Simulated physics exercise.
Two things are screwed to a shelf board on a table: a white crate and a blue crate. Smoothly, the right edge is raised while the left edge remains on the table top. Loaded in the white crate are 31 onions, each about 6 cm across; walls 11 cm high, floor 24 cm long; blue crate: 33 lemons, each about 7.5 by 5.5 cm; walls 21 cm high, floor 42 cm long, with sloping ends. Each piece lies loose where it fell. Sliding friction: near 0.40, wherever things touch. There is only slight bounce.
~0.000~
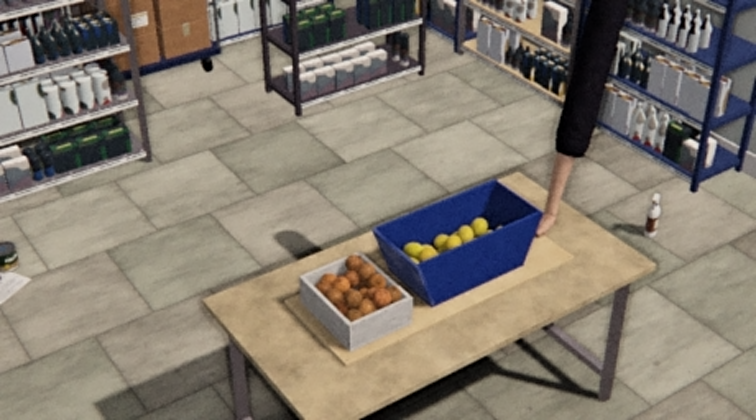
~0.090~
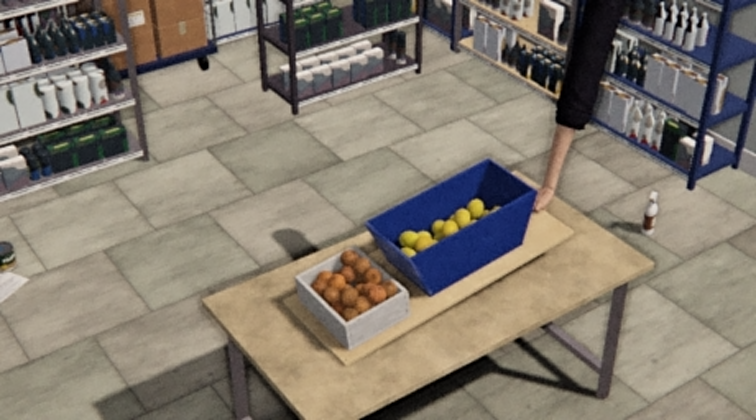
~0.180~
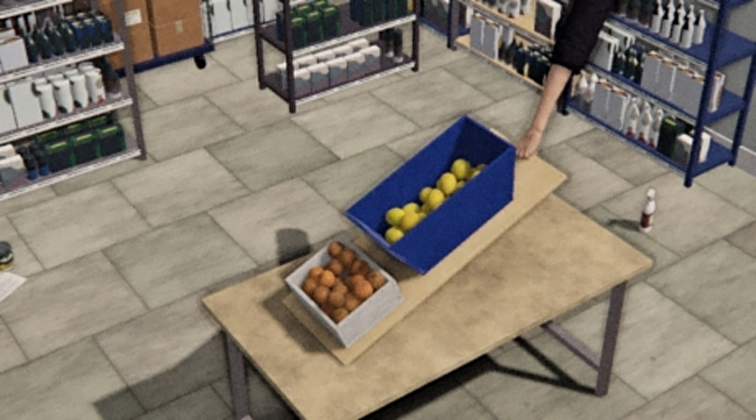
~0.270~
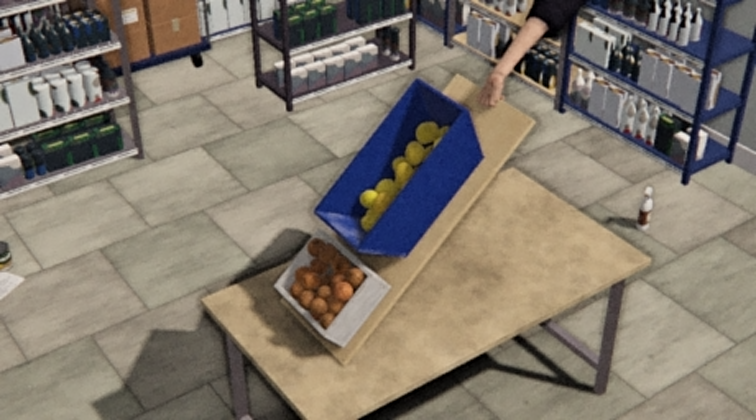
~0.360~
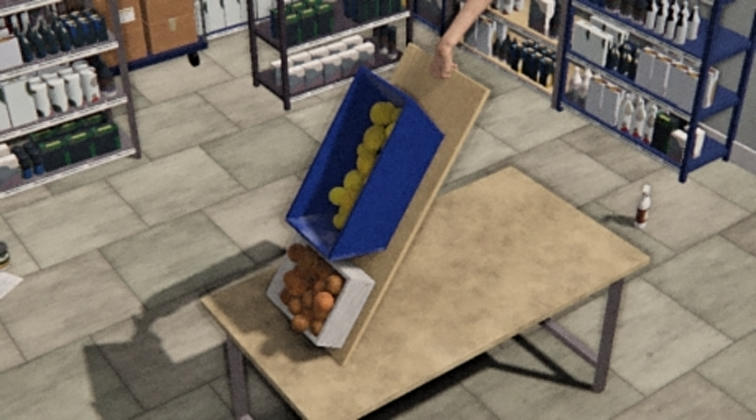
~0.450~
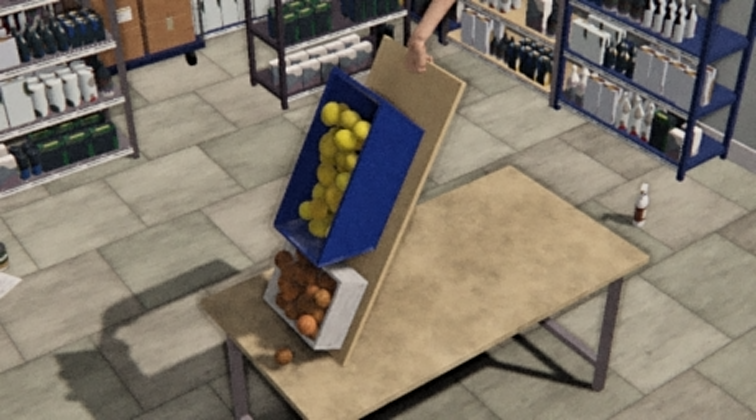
A hand tilting a board steeply upward from its right end, lemons shifting in the blue crate, one onion leaving the white crate.
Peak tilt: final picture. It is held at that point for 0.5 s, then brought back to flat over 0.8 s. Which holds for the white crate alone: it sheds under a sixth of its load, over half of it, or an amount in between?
It sheds between a sixth and a half of its load.
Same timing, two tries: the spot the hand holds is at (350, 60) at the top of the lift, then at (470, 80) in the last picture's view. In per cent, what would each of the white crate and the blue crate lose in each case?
The white crate would lose 60 per cent in the first try and 10 per cent in the second, the blue crate 100 and then 30 per cent.
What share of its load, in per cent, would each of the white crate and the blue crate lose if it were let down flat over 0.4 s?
White crate 30, blue crate 90 per cent.
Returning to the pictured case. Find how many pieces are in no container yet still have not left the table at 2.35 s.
Near 2, give or take.
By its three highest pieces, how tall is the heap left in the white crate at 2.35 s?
About 12 cm.
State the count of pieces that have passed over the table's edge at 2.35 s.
Roughly 35 in all.
After 0.75 s, tilt 63°; 7 of 31 out of the white crate and 28 of 33 out of the blue crate.
After 1.13 s, tilt 55°; 8 of 31 out of the white crate and 30 of 33 out of the blue crate.
After 1.67 s, tilt 2°; 9 of 31 out of the white crate and 30 of 33 out of the blue crate.
Final count (at 2.35 s), 9 of 31 out of the white crate and 30 of 33 out of the blue crate. Asked share, 9 of 31, 29 per cent.
